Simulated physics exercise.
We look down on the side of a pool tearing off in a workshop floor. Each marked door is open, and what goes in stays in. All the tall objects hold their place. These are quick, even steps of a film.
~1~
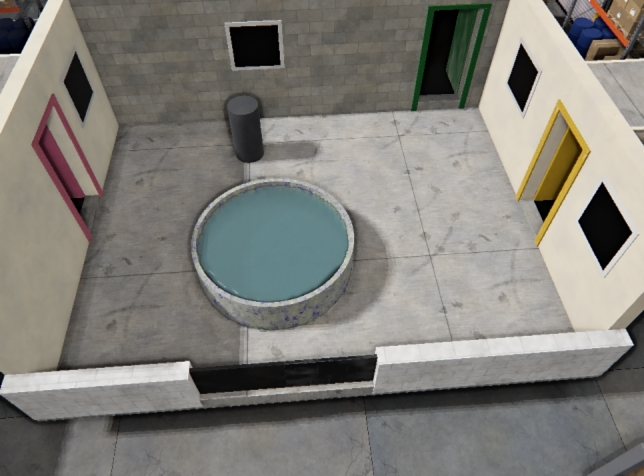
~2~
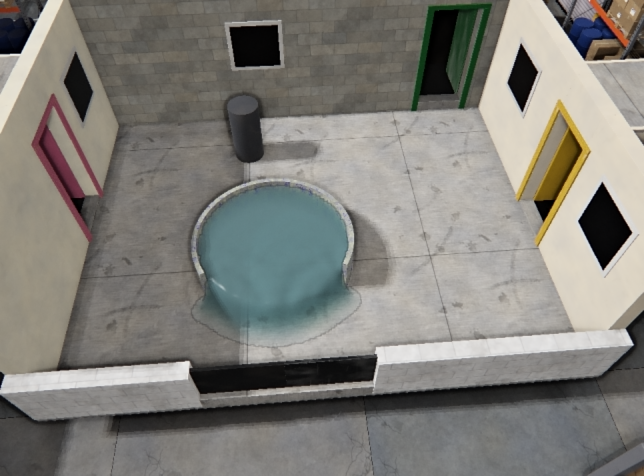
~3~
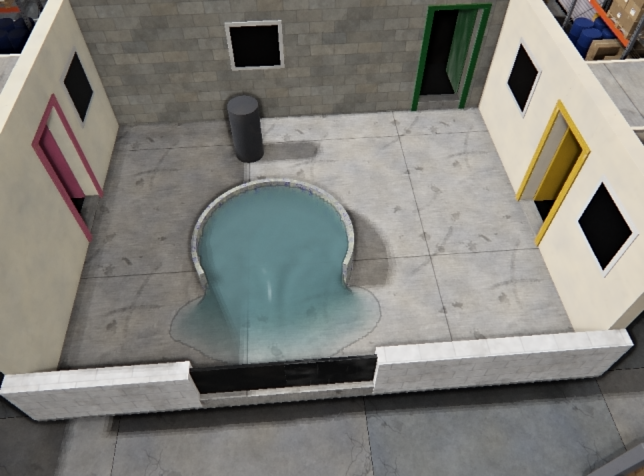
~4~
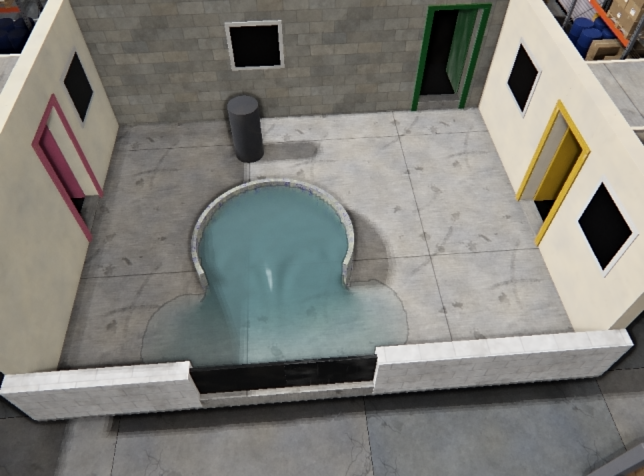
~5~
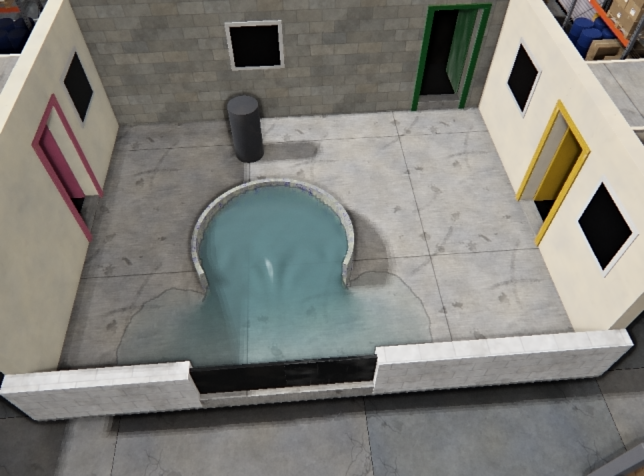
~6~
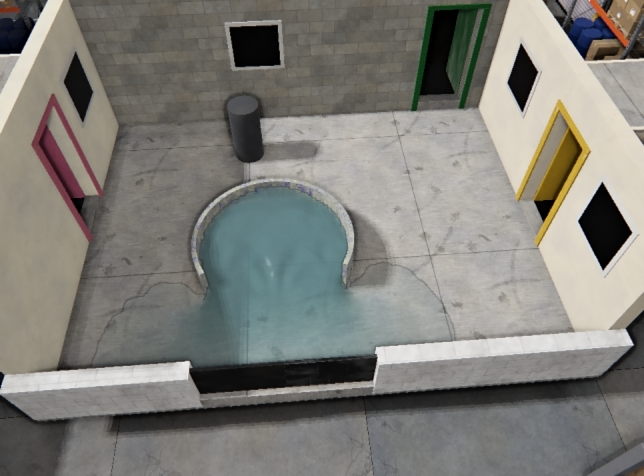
Blue-green water pours from the front of a round pool and spreads across the concrete floor.
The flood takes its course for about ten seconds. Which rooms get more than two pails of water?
The green door admits no more than that; the yellow door lets in a lot; the pink door admits no more than that.
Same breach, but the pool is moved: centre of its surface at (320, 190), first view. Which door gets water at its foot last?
It is the door marked green.
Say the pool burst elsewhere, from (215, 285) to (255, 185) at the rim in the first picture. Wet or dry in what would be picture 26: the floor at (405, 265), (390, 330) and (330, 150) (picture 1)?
In that order: Not flooded, no water, clear.
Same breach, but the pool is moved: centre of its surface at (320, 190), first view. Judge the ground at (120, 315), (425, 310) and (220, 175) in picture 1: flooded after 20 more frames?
As listed: Awash, awash, dry.
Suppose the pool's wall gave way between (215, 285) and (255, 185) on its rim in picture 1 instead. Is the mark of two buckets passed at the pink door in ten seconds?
One by one: The pink door takes more.
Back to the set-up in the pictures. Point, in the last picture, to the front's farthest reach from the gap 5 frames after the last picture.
Near (574, 354).
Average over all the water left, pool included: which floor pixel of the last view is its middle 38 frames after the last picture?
I would point to (301, 229).
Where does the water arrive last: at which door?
I say the green one.
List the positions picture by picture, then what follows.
The first frame shows still water in the pool at (273, 239).
In the second frame, the front is at (199, 305), out from the gap at (277, 319).
In the third frame, water pours out at (277, 320) and has run to (177, 324).
In the fourth frame, water pours out at (278, 322) and has run to (149, 355).
In the fifth frame, water pours out at (278, 322) and has run to (124, 353).
In the sixth frame, water pours out at (278, 322) and has run to a hidden place.
A moment on, water covers 20 % of the floor; the green door not reached, the yellow door not reached, the pink door not reached.
Next, water covers 30 % of the floor; the green door not reached, the yellow door not reached, the pink door not reached.
Then, water covers 60 % of the floor; the green door not reached, the yellow door under two buckets in, the pink door wet at the sill, nothing in.
Later, water covers 90 % of the floor; the green door wet at the sill, nothing in, the yellow door over two buckets in, the pink door wet at the sill, nothing in.
In the end, water covers 100 % of the floor; the green door wet at the sill, nothing in, the yellow door over two buckets in, the pink door wet at the sill, nothing in.
